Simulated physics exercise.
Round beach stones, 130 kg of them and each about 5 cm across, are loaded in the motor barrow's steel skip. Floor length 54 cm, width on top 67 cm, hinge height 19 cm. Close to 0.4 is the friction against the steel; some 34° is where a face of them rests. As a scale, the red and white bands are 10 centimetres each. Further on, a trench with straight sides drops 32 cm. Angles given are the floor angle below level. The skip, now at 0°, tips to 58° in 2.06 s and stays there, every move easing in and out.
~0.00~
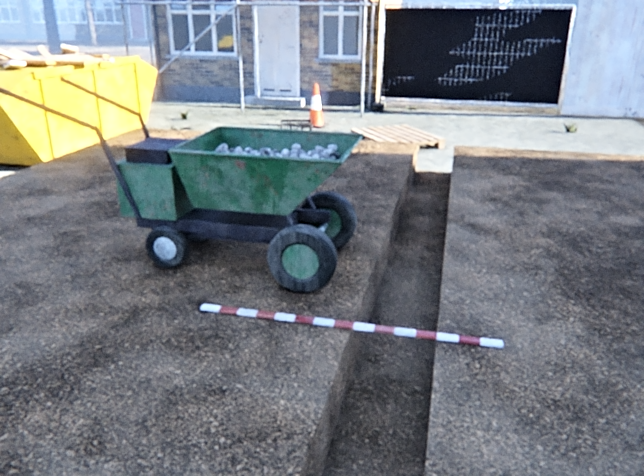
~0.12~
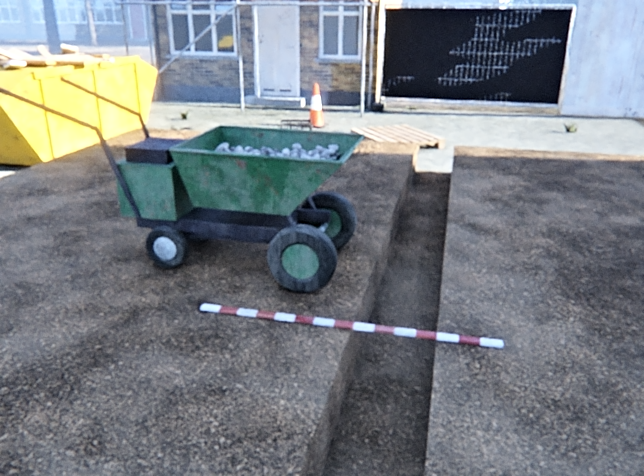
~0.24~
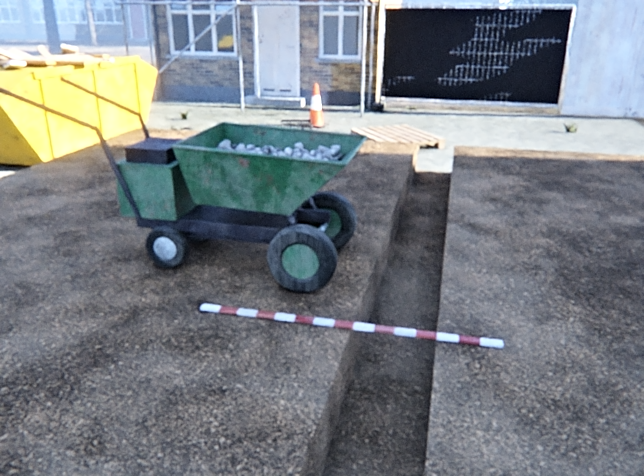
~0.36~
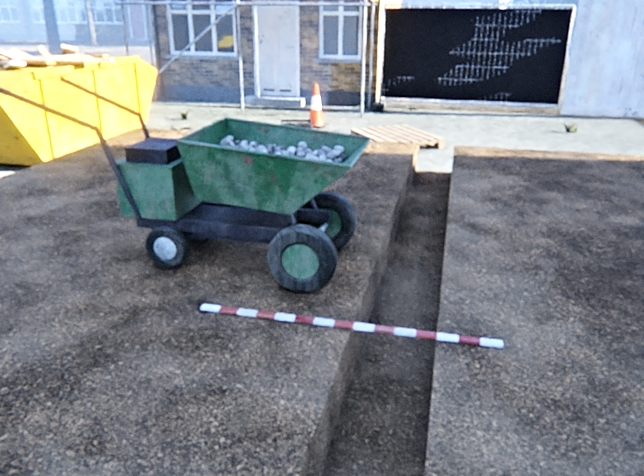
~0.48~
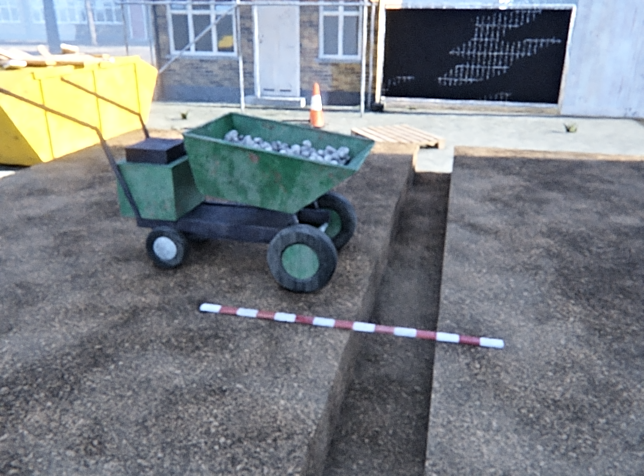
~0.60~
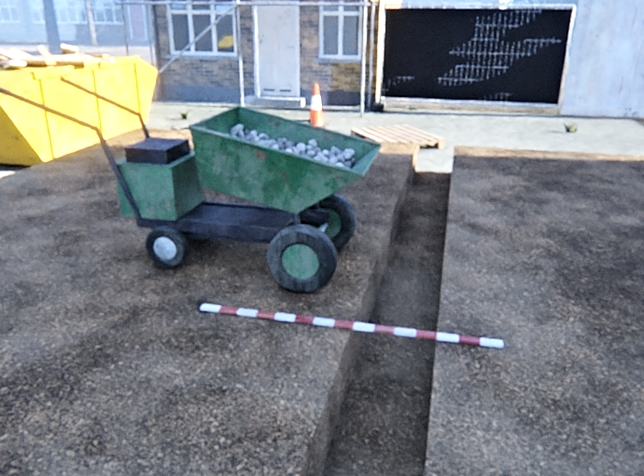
A green motor barrow with black wheels and a skip of round grey stones stands on brown ground beside a straight-sided trench, seen from slightly above by a still camera. A red-and-white banded pole lies across the trench in front, with a yellow container at left and an orange-and-white cone, brick building and dark panel behind. The skip slowly tilts down toward the right, its left end rising slightly.
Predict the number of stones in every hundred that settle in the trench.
Close to 56 in a hundred.
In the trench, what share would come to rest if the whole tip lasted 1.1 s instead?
Roughly 50% would finish there.
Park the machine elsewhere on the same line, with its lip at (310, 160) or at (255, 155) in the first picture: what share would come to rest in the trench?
Around 90 and then 80 percent.
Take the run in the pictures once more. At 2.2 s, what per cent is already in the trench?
By then, around 10 percent.
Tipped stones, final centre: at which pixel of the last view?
Their centre sits close to (435, 308).
After 1.5 s the floor is at 49°; 100 % in the skip; the foremost stones are at (398, 207).
After 2.2 s the floor is at 58°; 67 % in the skip, 12 % in the trench, 21 % past the trench; the foremost stones are at (502, 284).
After 2.5 s the floor is at 58°; 39 % in the skip, 20 % in the trench, 41 % past the trench; the foremost stones are at (572, 299).
After 4.5 s the floor is at 58°; 0 % in the skip, 56 % in the trench, 44 % past the trench; the foremost stones are at (606, 305).
